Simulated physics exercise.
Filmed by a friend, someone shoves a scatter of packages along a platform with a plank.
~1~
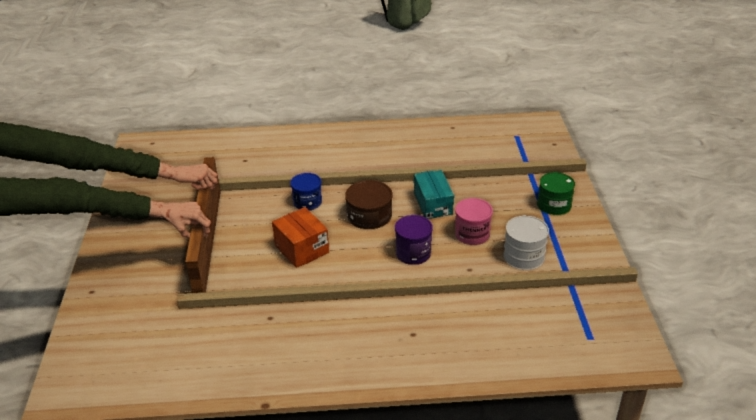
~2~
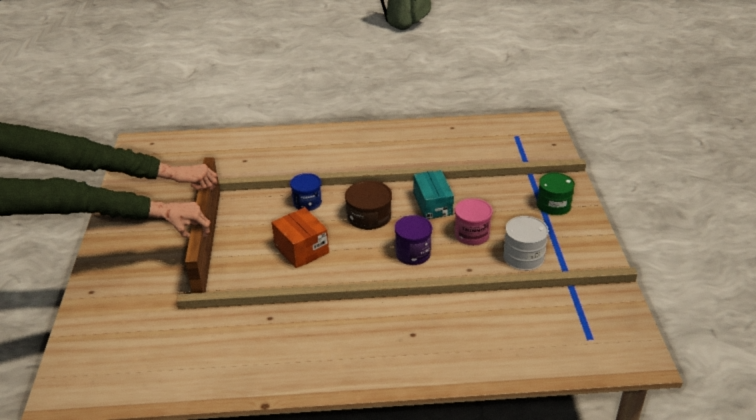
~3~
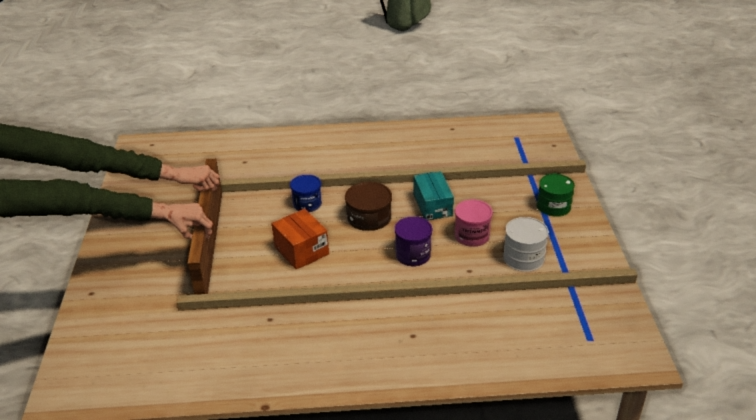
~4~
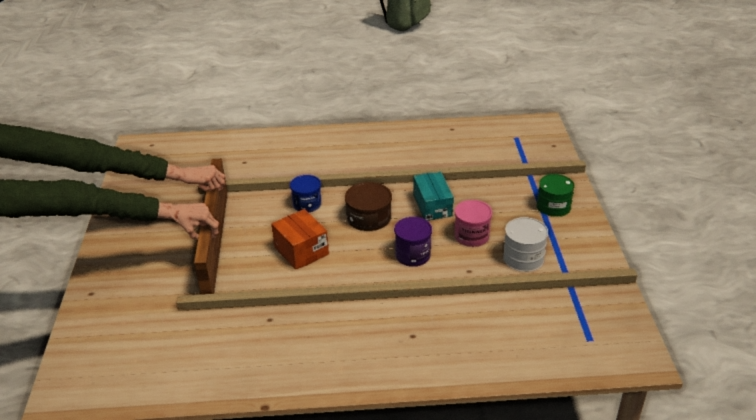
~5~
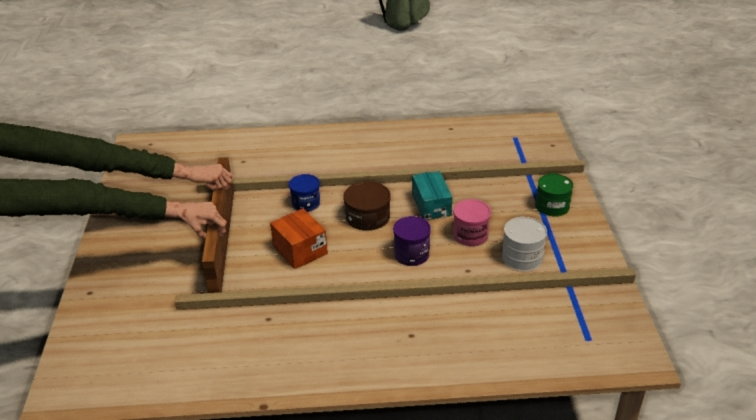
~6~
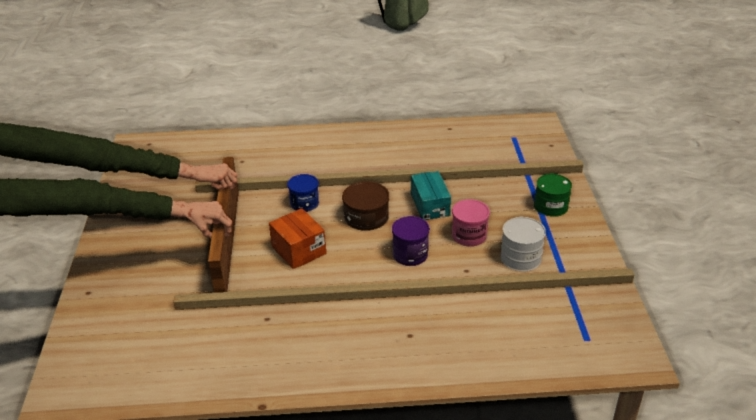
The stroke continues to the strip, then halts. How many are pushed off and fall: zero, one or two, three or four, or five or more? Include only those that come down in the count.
The ones that plunge will number one or two.
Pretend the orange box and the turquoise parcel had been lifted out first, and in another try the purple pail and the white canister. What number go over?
Fallen: 1, and 1 in the other try.
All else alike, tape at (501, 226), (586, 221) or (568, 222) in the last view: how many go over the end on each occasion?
In order, the counts are 0, 7 and 5.
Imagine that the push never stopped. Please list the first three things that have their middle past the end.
Going first is the green canister, next the white canister, last the pink pail.
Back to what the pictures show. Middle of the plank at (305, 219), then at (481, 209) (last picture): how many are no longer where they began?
The first count is 2, and then it's 8.
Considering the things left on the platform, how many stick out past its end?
The total comes out at 3.
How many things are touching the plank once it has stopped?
3.
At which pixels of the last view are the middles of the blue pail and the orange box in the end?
The blue pail at (548, 179), the orange box at (573, 230).
Soon after, none off yet; green canister at rest near (553, 195); white canister at rest near (523, 244); pink pail at rest near (470, 223).
Then, none off yet; green canister at rest near (553, 195); white canister moved a little near (540, 245); pink pail moved about its own width near (500, 215).
At rest, the number that fall off is one or two; fallen, white canister and green canister.
